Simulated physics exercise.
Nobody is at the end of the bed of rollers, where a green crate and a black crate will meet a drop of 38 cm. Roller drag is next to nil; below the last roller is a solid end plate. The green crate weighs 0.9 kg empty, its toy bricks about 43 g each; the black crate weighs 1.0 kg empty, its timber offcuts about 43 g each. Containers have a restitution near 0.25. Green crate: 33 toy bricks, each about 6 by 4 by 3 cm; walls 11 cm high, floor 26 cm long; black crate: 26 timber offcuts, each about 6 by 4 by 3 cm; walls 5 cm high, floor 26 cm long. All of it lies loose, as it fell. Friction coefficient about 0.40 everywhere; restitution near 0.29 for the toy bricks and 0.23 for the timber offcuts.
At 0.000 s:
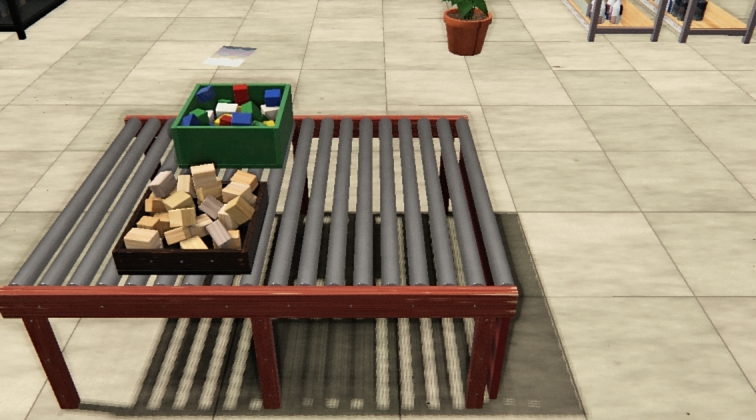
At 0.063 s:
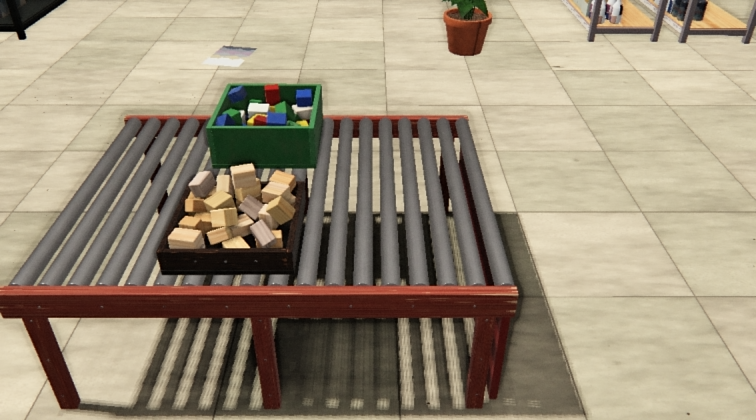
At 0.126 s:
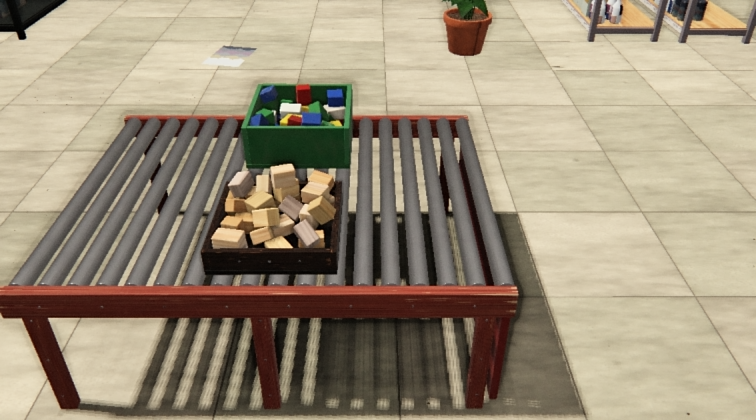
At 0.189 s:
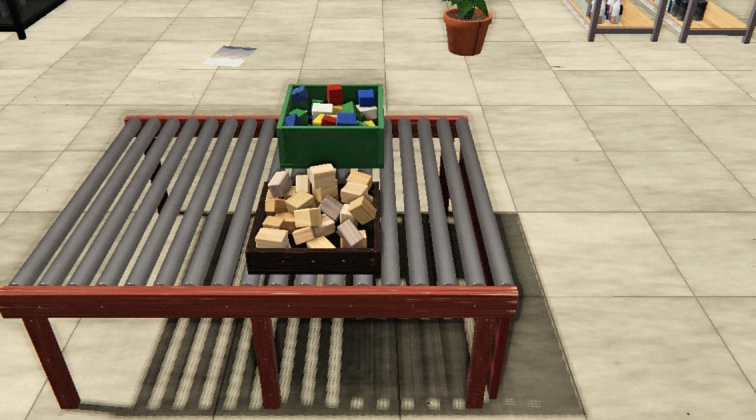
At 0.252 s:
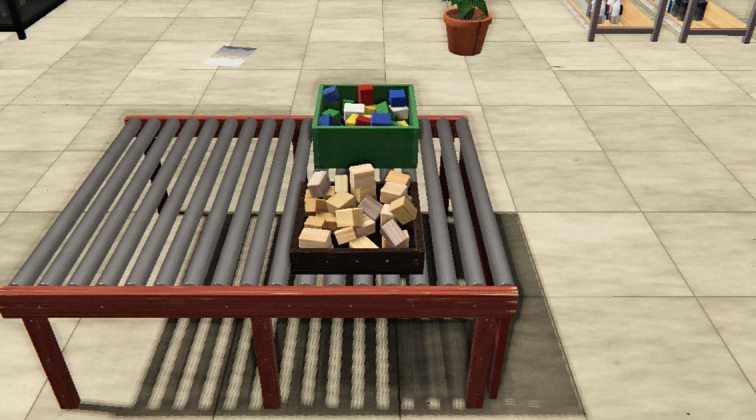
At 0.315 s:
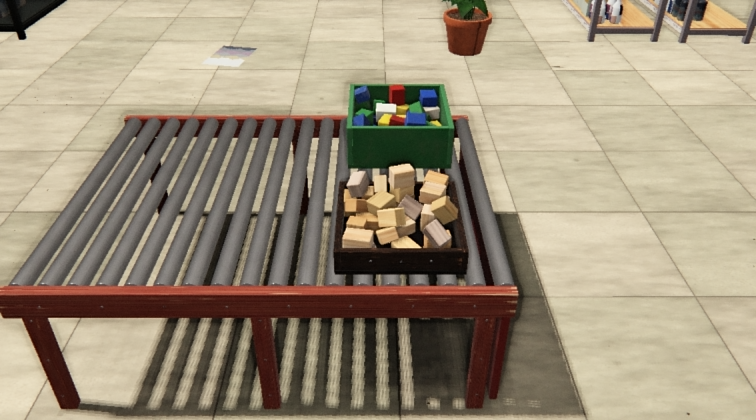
On a red-framed roller table in a paved area, a green crate of colourful toy bricks and a black crate of timber offcuts in front of it move steadily rightward together across the grey rollers, their loose contents staying inside.
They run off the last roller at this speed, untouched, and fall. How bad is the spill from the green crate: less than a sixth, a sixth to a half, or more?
It sheds less than a sixth of them.
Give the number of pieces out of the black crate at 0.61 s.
Out by then, roughly: Black crate 0.
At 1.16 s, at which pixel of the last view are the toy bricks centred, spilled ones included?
Around (625, 231).
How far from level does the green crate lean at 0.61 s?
It leans some 10°.
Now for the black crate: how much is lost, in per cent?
Lost: Black crate 20 per cent.
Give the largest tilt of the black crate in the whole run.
At most some 35°.
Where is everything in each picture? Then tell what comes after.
In the first picture (each is followed by its nearest rim corner in this view), green crate, (176, 127); black crate, (119, 250); 52 cm short of the edge; none out.
The second picture shows green crate, (211, 127); black crate, (163, 250); 43 cm short of the edge.
The third picture shows green crate, (247, 127); black crate, (208, 250); 33 cm short of the edge.
The fourth picture shows green crate, (282, 127); black crate, (252, 250); 24 cm short of the edge.
The fifth picture shows green crate, (317, 127); black crate, (296, 250); 14 cm short of the edge.
The sixth picture shows green crate, (352, 127); black crate, (340, 250); 5 cm short of the edge; none out.
After 0.35 s, the leading end passes the last roller.
After 0.61 s, the green crate leans 12° with 0 of 33 out and the black crate leans 11° with 0 of 26 out.
After 0.81 s, the green crate leans 17° with 0 of 33 out and the black crate leans 14° with 0 of 26 out.
After 1.16 s, the green crate is level with 1 of 33 out and the black crate is level with 5 of 26 out.
Final count (at 1.22 s), the green crate is level with 1 of 33 out and the black crate is level with 5 of 26 out. Asked share, 1 of 33, 3 per cent.
